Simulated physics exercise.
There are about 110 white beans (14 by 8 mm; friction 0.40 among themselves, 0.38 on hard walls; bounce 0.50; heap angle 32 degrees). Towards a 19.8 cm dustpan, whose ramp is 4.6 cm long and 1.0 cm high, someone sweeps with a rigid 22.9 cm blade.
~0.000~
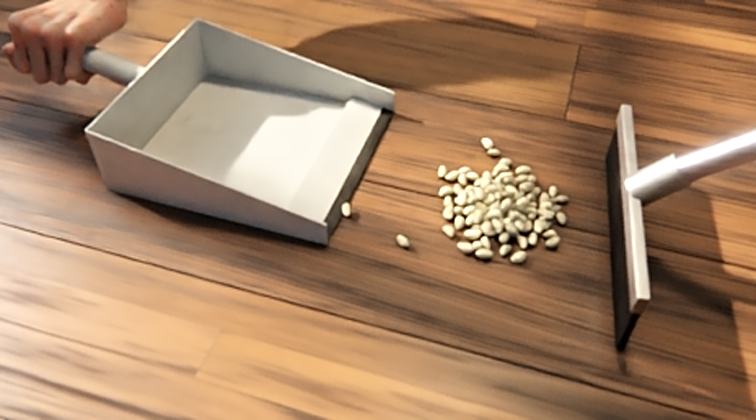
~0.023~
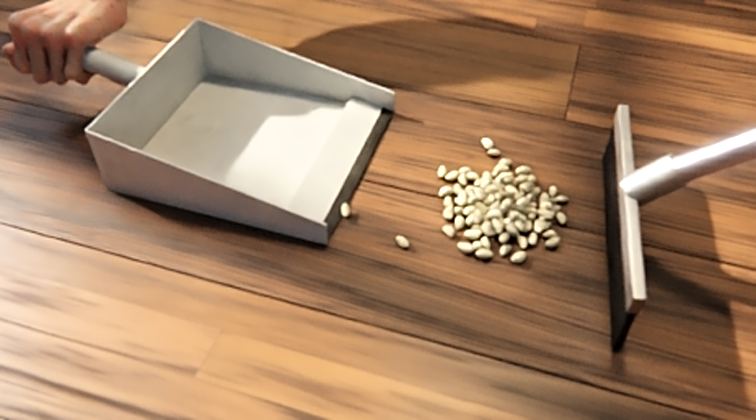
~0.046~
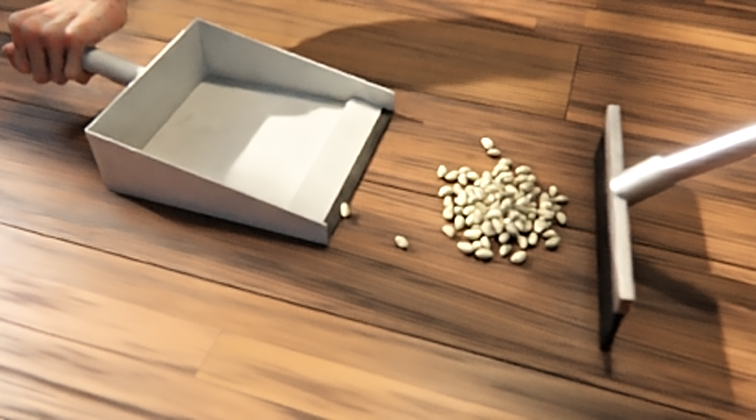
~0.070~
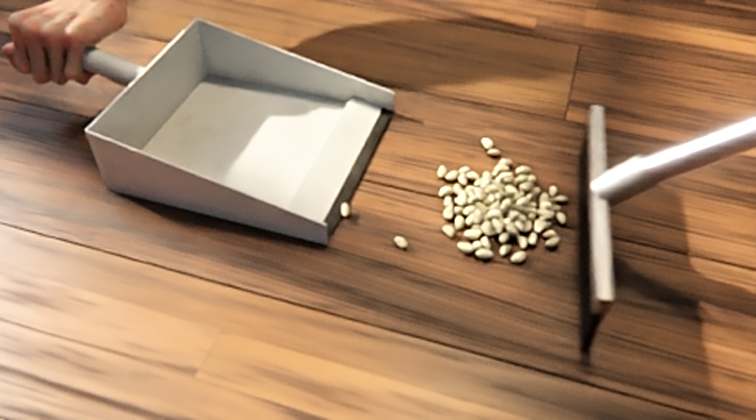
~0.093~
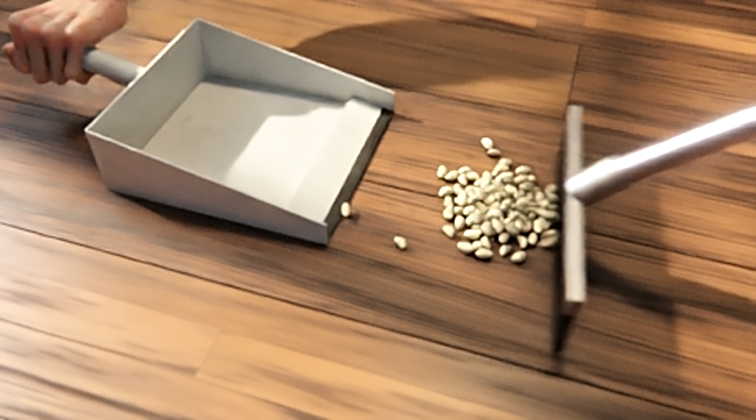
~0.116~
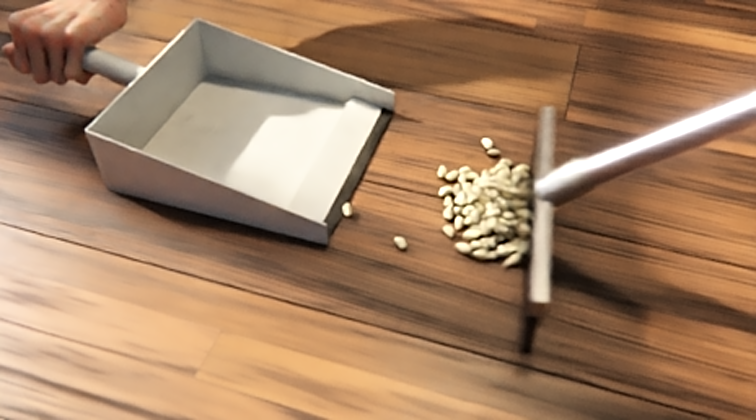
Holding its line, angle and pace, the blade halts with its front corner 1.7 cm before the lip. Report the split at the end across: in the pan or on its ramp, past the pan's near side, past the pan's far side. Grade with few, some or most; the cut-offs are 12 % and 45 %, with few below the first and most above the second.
Pan: Most; near side: Some; far side: Few.
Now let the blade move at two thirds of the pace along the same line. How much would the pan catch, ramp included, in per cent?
Share: About 40 %.
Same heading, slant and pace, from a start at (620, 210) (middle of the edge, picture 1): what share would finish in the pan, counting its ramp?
About 50 per cent.
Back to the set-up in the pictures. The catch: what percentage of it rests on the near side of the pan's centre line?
Close to 70 %.
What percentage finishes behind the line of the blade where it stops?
Something like 5 per cent, roughly.
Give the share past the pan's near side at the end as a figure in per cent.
Roughly 15 %.
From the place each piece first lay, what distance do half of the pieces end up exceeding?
Median: Approx. 16 cm.
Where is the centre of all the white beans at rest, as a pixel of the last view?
Near (327, 201).
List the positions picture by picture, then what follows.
Blade from (639, 304) to (623, 117), moved 0.0 cm, 0 of the pieces shifted so far; middle of the pieces at (500, 204); pan at (242, 144), in the first picture.
Blade from (635, 304) to (620, 118), moved 0.3 cm, 0 of the pieces shifted so far; middle of the pieces at (500, 204), in the second picture.
Blade from (623, 305) to (611, 118), moved 1.2 cm, 0 of the pieces shifted so far; middle of the pieces at (500, 204), in the third picture.
Blade from (602, 306) to (595, 118), moved 2.7 cm, 0 of the pieces shifted so far; middle of the pieces at (500, 204), in the fourth picture.
Blade from (573, 306) to (573, 119), moved 4.8 cm, 3 of the pieces shifted so far; middle of the pieces at (500, 204), in the fifth picture.
Blade from (538, 308) to (546, 119), moved 7.3 cm, 62 of the pieces shifted so far; middle of the pieces at (492, 205); pan at (242, 144). Its pace works out near 1.11 m/s, heading 21 degrees towards the viewer's side, in the sixth picture.
Then, at 0.20 s, middle of the blade 8 cm from the lip; 0 % over the lip, far side 0 %, near side 5 %.
After 0.25 s, middle of the blade 4 cm from the lip; 5 % over the lip, far side 0 %, near side 15 %.
After 0.45 s, middle of the blade 3 cm from the lip; 50 % over the lip, far side 0 %, near side 20 %.
At rest (2.3 s), pan 50 %, near side 15 %, far side 0 %, in front of the lip or behind the blade 30 %.
